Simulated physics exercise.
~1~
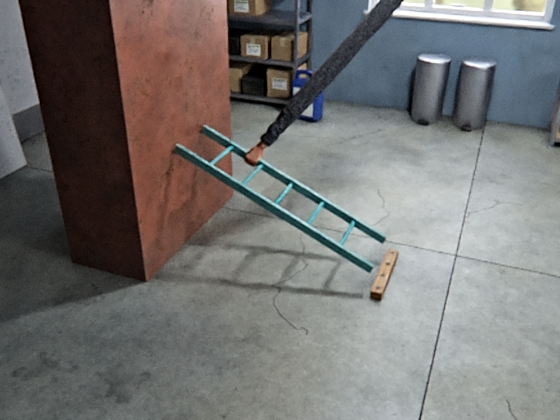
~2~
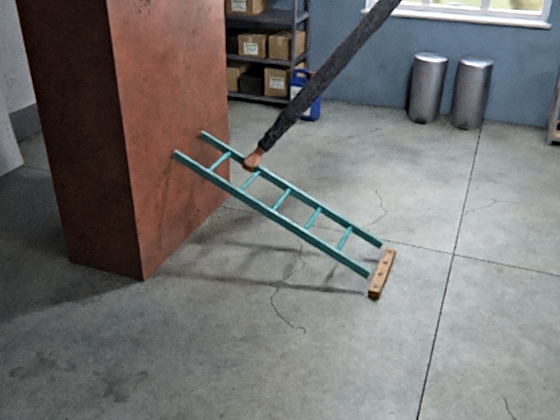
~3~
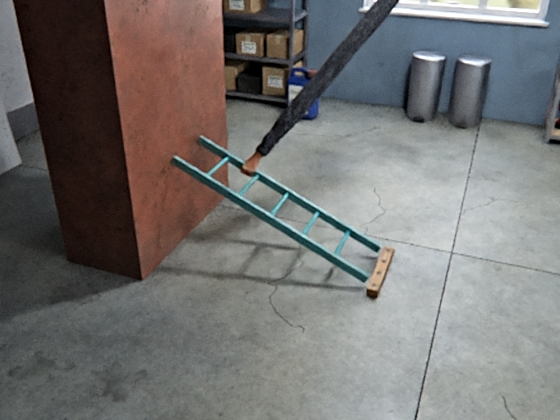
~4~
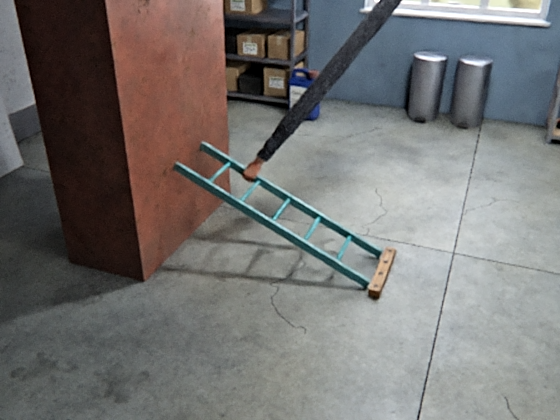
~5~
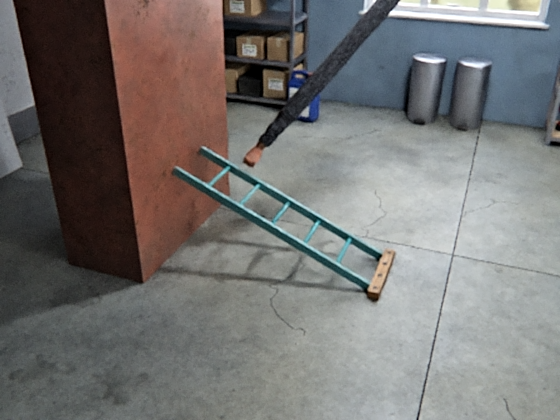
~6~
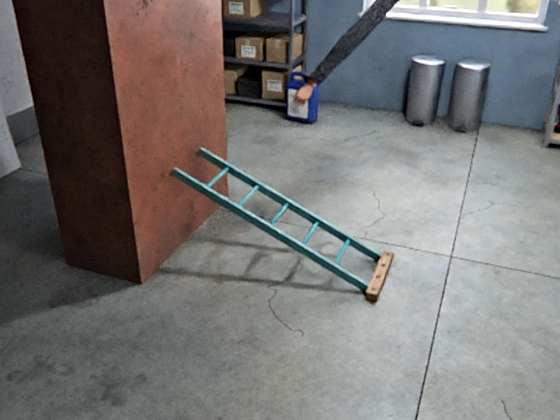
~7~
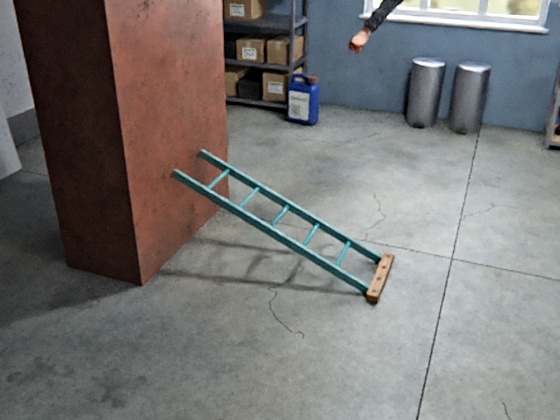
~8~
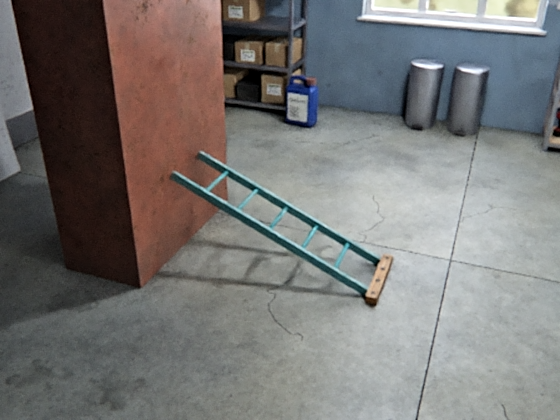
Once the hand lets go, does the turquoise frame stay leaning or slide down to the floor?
It stays leaning against the reddish-brown block, with its lower end by the wooden batten.
